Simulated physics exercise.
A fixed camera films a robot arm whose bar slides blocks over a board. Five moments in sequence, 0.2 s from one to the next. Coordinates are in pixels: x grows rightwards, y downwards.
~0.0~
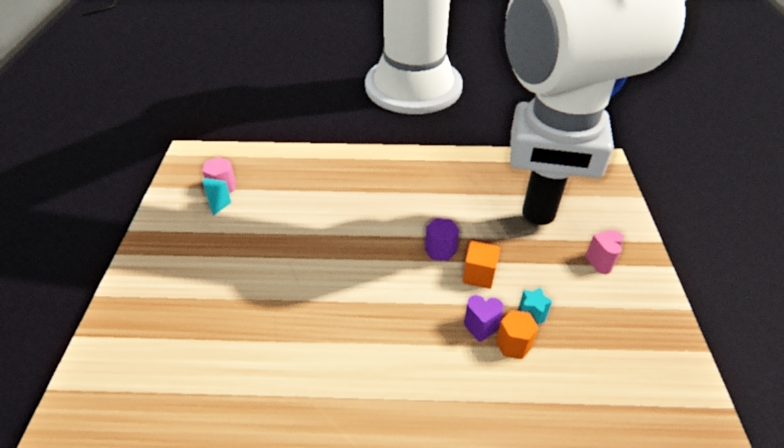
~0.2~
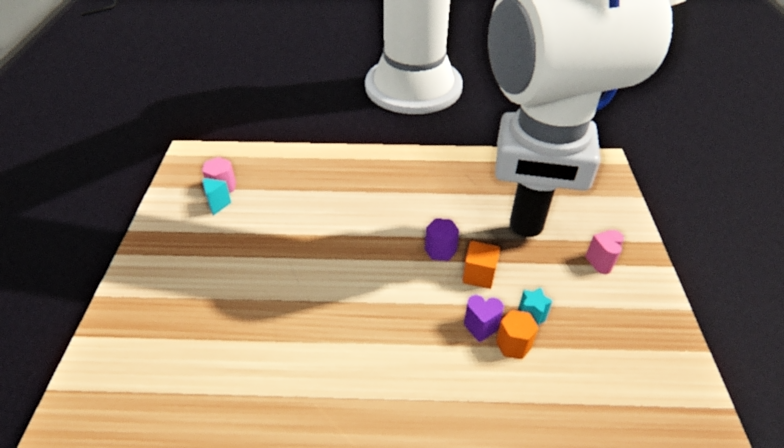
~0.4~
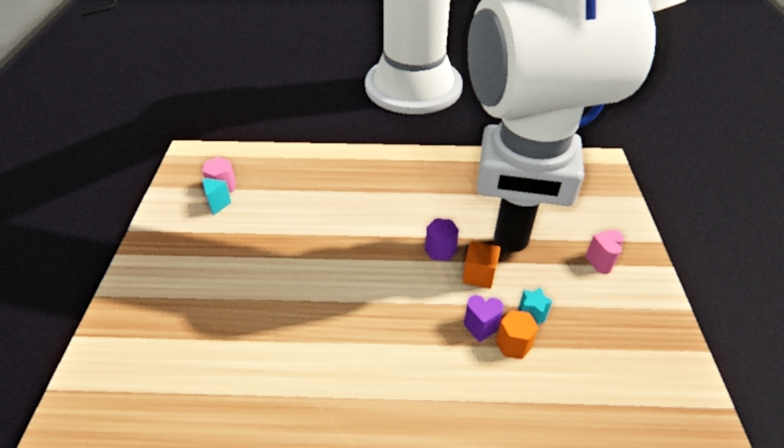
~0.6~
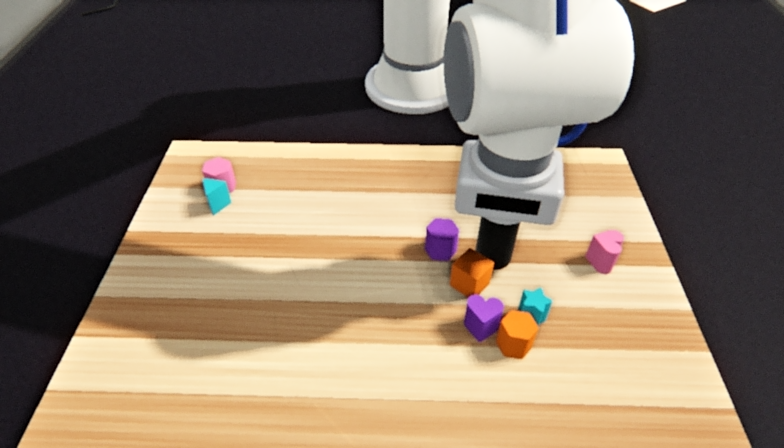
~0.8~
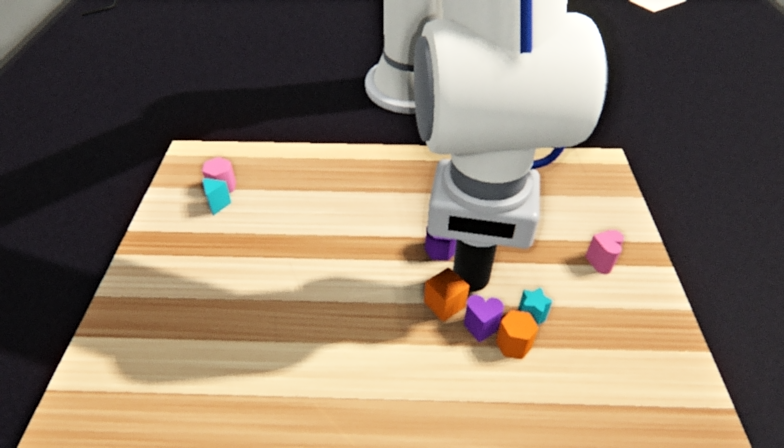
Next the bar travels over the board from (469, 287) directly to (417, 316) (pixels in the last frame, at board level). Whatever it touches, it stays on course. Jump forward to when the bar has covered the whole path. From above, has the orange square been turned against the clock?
Yes, it checks out.
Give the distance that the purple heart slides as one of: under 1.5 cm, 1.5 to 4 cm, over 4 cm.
It moves only a bit, under 1.5 cm.
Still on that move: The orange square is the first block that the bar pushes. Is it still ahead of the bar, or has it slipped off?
Final position: Ahead.
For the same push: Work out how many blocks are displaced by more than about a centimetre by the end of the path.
My answer is one.
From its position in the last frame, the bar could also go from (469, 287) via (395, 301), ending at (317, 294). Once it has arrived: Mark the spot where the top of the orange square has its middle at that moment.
My best guess is (407, 309).
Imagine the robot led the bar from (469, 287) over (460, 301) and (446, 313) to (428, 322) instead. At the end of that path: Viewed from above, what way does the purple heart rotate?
Bird's-eye view: Counterclockwise.
What follows on the original path. Halfway along, bar (444, 294); orange square (420, 302).
At the end, bar (417, 308); orange square (393, 319), turned 20° anticlockwise; purple heart still.
